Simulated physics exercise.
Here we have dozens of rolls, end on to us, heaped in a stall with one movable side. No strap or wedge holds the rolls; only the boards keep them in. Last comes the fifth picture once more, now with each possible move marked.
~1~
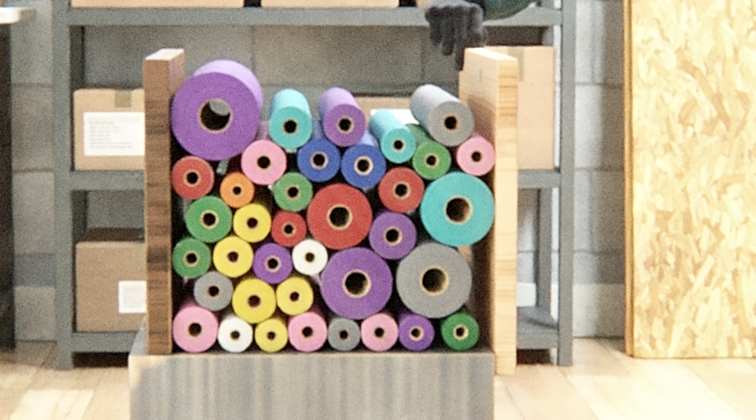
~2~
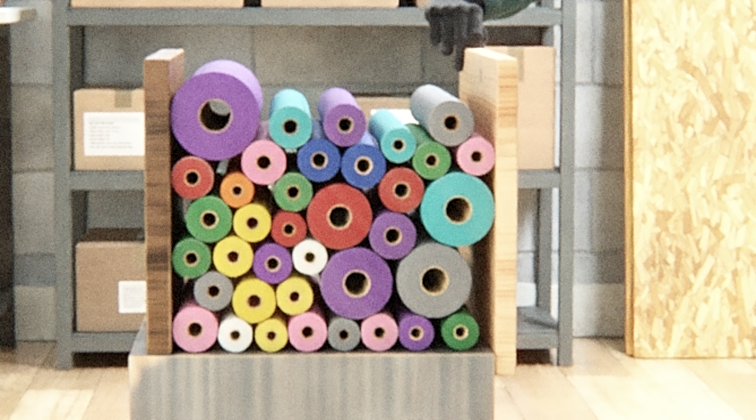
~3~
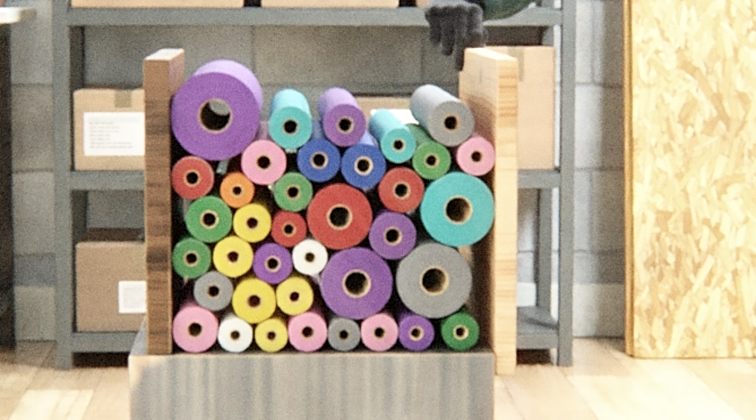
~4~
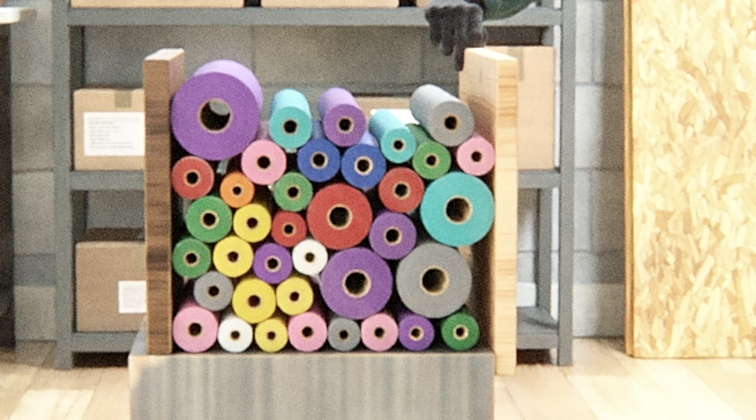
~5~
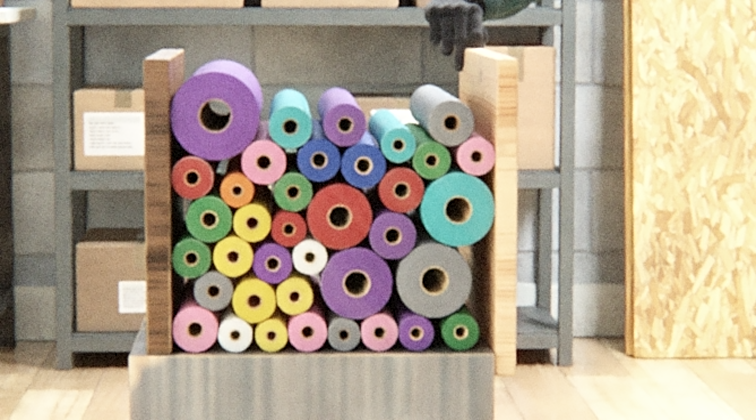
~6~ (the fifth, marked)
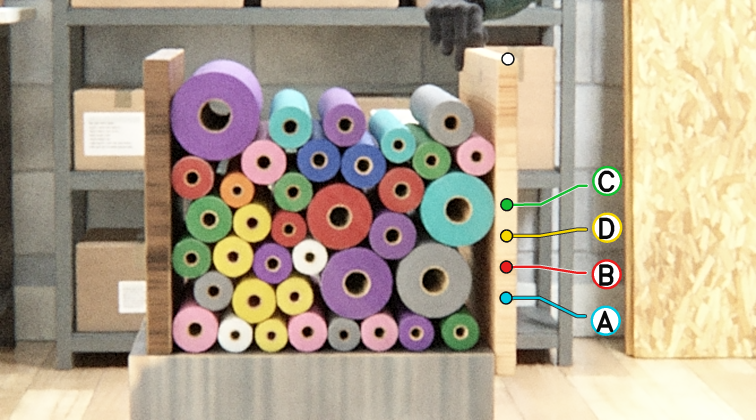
In the video, rolls of many colours and sizes lie stacked between two upright wooden boards on a grey base, in front of shelves with cardboard boxes. A dark gloved hand hovers above the right board, and nothing visibly moves.
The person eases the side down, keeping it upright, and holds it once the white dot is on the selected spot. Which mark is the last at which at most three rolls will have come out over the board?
Slide it to D.
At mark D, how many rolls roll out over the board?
It comes to two.
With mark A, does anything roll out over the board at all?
Yes, at A.
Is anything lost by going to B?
At B: Yes.
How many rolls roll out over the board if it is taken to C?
It comes to two.
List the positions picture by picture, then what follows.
The first picture shows a yellow roll (255, 301); a purple roll (273, 263); a red roll (289, 229).
The second picture shows a red roll (289, 229); a pink roll (477, 156).
The third picture shows a grey roll (451, 123); a turquoise roll (290, 126).
The fourth picture shows side board (486, 198); a pink roll (195, 330).
The fifth picture shows a pink roll (380, 333); a yellow roll (255, 301); a purple roll (273, 263).
On the marked copy, A at (506, 298); B at (506, 267); C at (507, 205); D at (507, 236); the white dot at (508, 59).
With D. Early on, top of the board (496, 137).
Further on, top of the board (495, 226).
At the end, top of the board (495, 235), two out over the board.
As for the rest, A more than three out over the board; B more than three out over the board; C two out over the board.
